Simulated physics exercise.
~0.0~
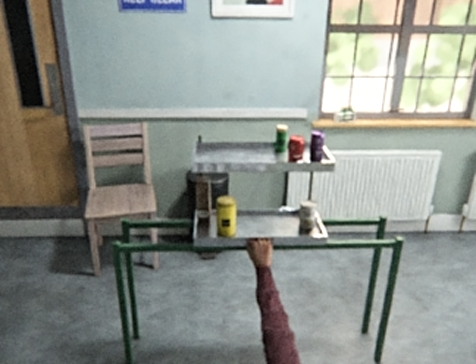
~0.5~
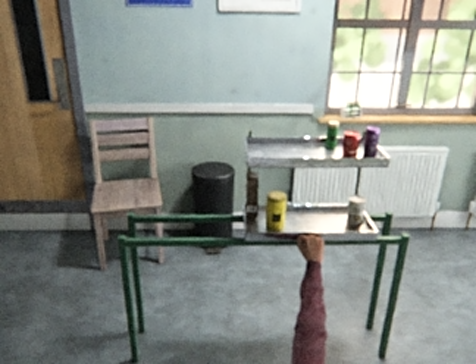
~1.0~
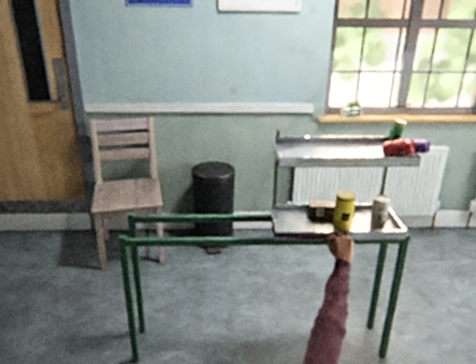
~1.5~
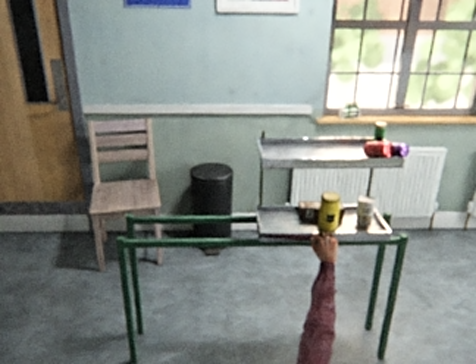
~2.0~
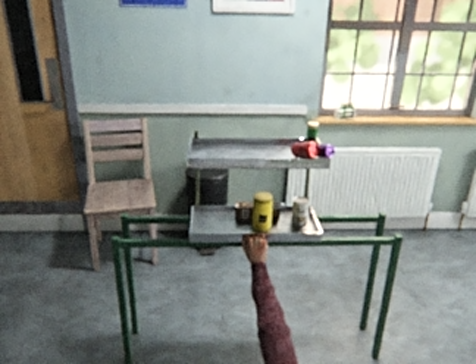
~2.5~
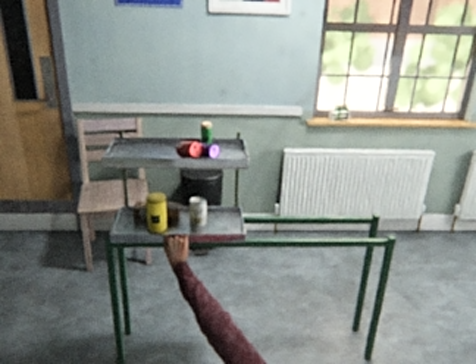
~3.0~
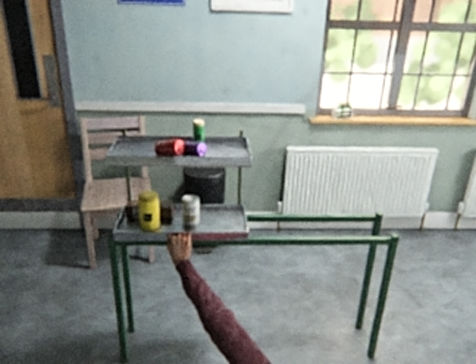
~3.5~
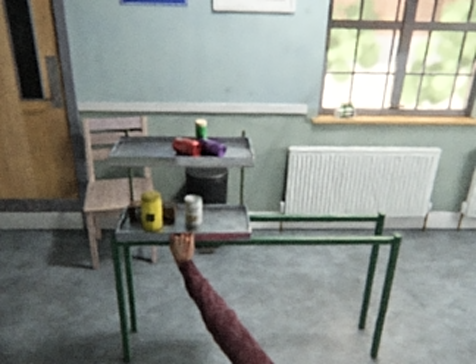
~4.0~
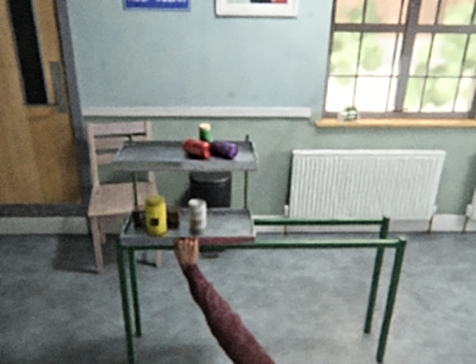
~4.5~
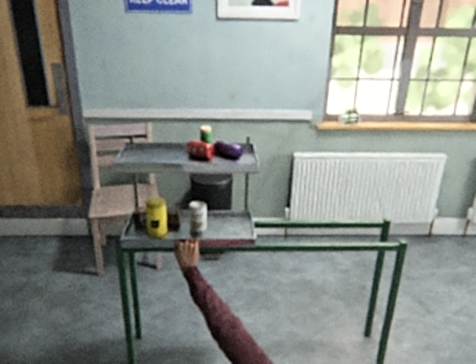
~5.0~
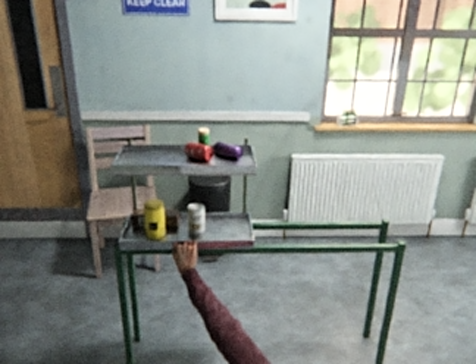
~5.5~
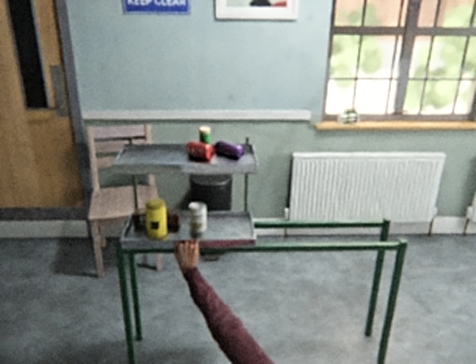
Hand sliding a two-level tray right, then left along a green frame, cans toppling on top, yellow jar staying upright below.
